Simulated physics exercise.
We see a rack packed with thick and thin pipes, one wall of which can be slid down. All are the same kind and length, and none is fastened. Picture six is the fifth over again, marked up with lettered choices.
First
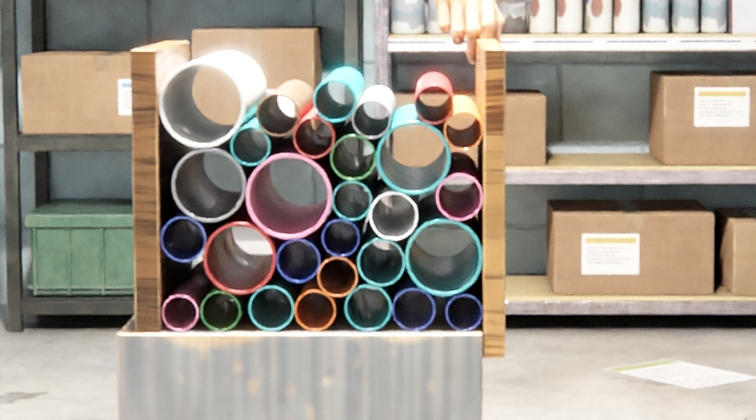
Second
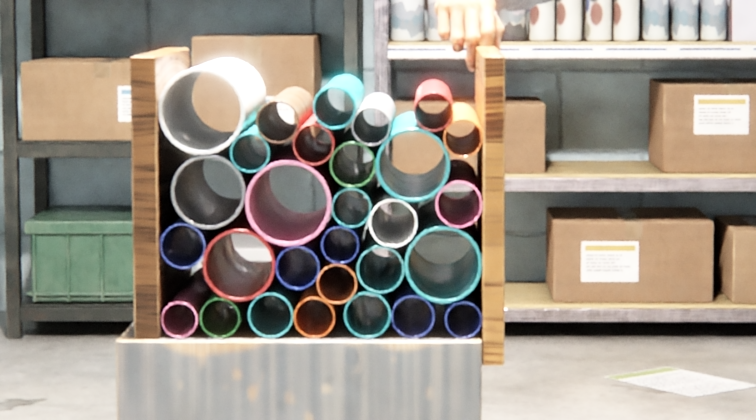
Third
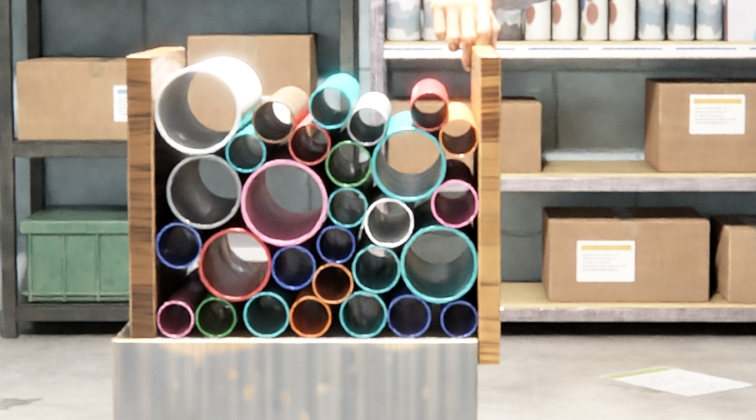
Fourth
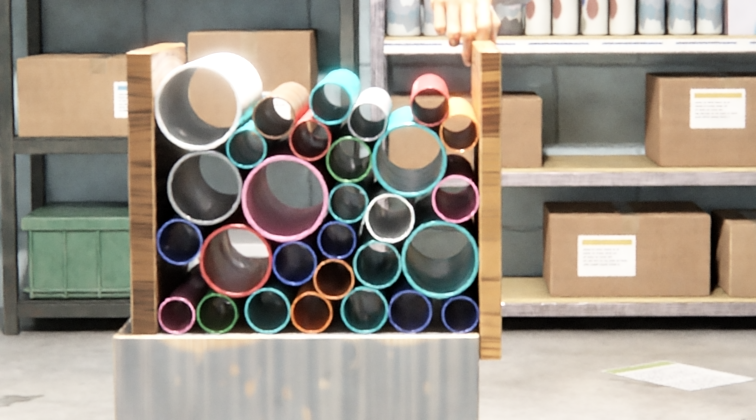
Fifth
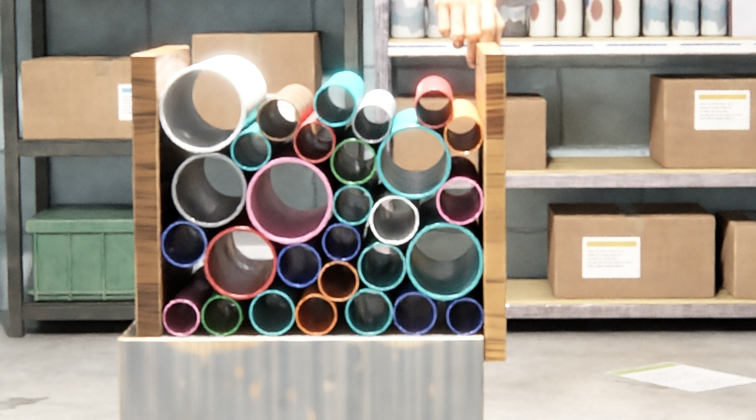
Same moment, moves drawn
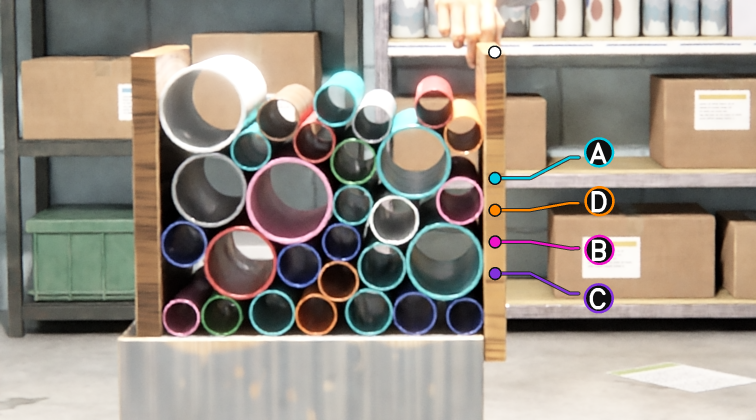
A hand rests on the right side board of a pipe-filled rack, barely moving.
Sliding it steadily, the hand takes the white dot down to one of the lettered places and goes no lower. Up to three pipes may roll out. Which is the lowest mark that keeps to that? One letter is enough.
Slide it to D.
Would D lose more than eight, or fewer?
At D, fewer than eight.
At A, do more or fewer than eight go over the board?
Fewer than eight.
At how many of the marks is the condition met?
Two of the four.
On the marked copy, A at (495, 179); B at (495, 242); C at (495, 274); D at (495, 210); the white dot at (495, 52).
With D. Early on, top of the board (484, 125).
Further on, top of the board (484, 207).
At the end, top of the board (484, 209), two out over the board.
As for the rest, A none out over the board; B more than three out over the board; C more than three out over the board.
